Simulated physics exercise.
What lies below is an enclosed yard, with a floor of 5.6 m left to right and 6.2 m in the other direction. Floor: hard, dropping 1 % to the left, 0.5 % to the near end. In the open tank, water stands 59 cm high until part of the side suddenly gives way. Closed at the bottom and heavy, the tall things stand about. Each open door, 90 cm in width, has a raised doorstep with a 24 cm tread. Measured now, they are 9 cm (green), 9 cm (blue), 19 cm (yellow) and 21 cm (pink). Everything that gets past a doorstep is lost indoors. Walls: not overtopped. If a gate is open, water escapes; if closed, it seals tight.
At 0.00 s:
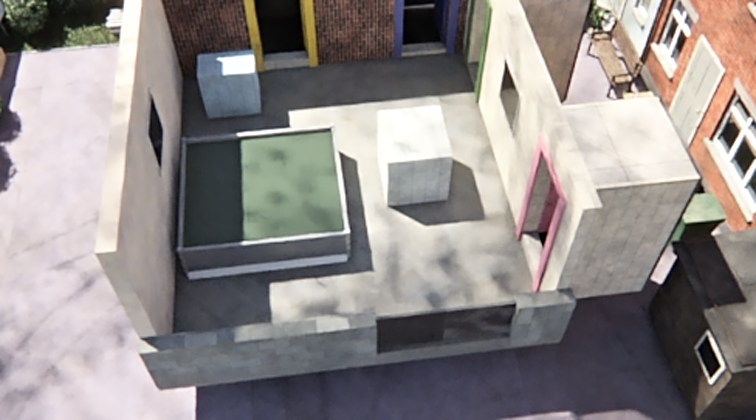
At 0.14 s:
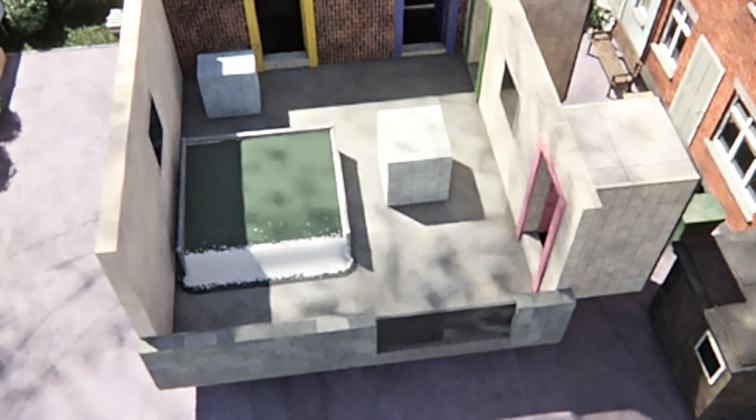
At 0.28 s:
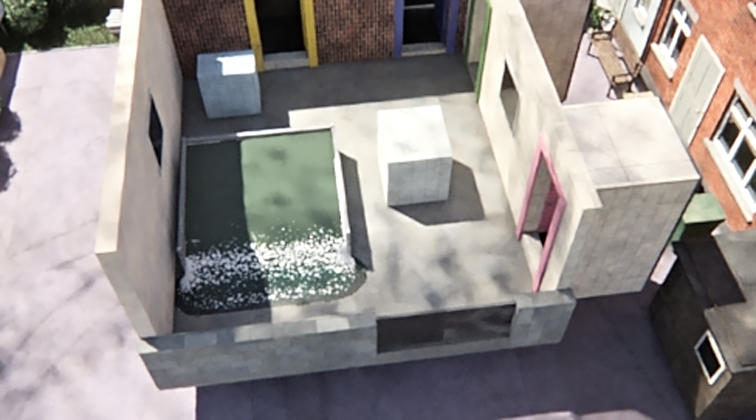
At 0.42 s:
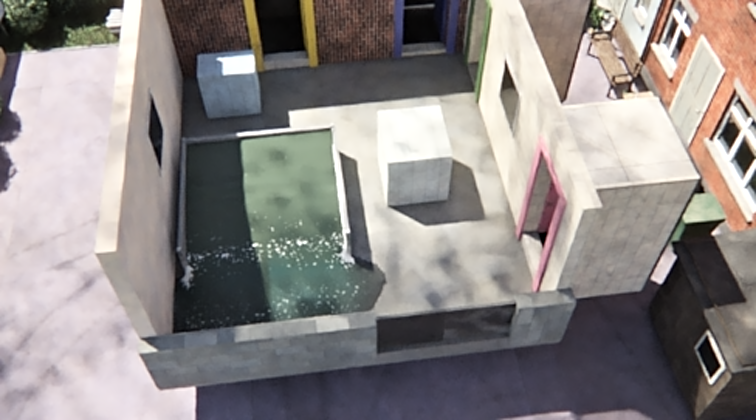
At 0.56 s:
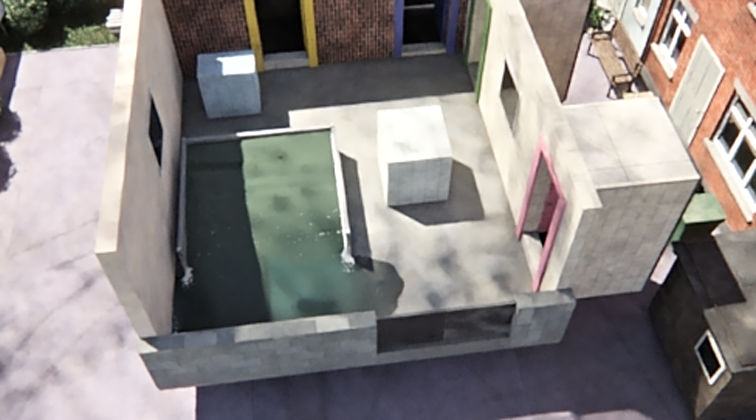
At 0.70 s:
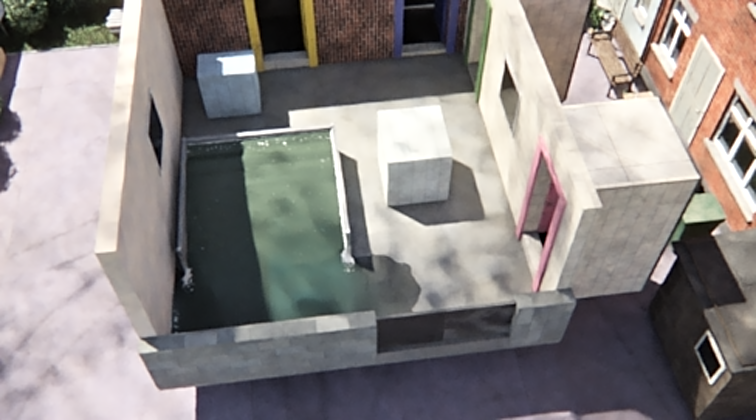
Green water in an open tank pours out its near side and spreads across the yard floor.
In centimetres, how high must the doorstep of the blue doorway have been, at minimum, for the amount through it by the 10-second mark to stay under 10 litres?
It must have been at least 16 cm high.
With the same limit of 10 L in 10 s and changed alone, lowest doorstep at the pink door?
At the pink door you'd want roughly 25 cm.
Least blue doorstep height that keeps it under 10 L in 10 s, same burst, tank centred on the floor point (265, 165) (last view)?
It should be around 16 cm high.
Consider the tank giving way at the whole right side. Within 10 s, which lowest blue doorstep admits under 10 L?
Near 14.5 cm.
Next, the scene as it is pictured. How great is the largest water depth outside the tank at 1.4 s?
Up to some 54 centimetres, I'd say.
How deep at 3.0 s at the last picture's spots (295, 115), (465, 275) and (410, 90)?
Taking the spots in order: About 0, 9 and 0 centimetres.
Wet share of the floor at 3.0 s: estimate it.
Near 45 per cent of the open floor.
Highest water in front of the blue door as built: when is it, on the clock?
The level tops out around 5.5 s.
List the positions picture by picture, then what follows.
Still water, 59 cm deep, in the open tank at (262, 187); the blue door at (426, 14) is dry, in the first picture.
Water pours out at (268, 256) and has run 0.3 m, to (191, 289); about 8 cm deep outside, 59 cm at the back, in the second picture.
The front is at (206, 310), 0.7 m from the gap at (268, 258); 1.8 m2 of floor is wet, 59 cm left at the back, in the third picture.
The front is at a hidden place, 1.2 m from the gap at (268, 258); 3.4 m2 of floor is wet, 59 cm left at the back, in the fourth picture.
Water pours out at (268, 259) and has run 1.6 m, to a hidden place; about 10 cm deep outside, 59 cm at the back, in the fifth picture.
The gap is at (268, 259), the front 1.7 m out at a hidden place; the back of the open tank holds 54 cm; 5.1 m in a straight line remain to the blue door at (426, 14), in the sixth picture.
After 1.4 s water covers 20 % of the floor, deepest (54 cm) near (185, 363); it has not reached the blue door.
After 3.0 s water covers 45 % of the floor, deepest (36 cm) near (172, 364); it has not reached the blue door.
After 10.0 s water covers 100 % of the floor, deepest (18 cm) near (182, 112); 8 cm at the blue door, 93 litres in over its 9 cm doorstep.
At the blue door as built, the water arrived by 4.6 s and peaked near 18 cm at 5.6 s.
With a doorstep of 14.5 cm, 18 litres would have come in within the 10 s; with 19.5 cm, 0 litres. So under 10 litres takes about 16 cm.
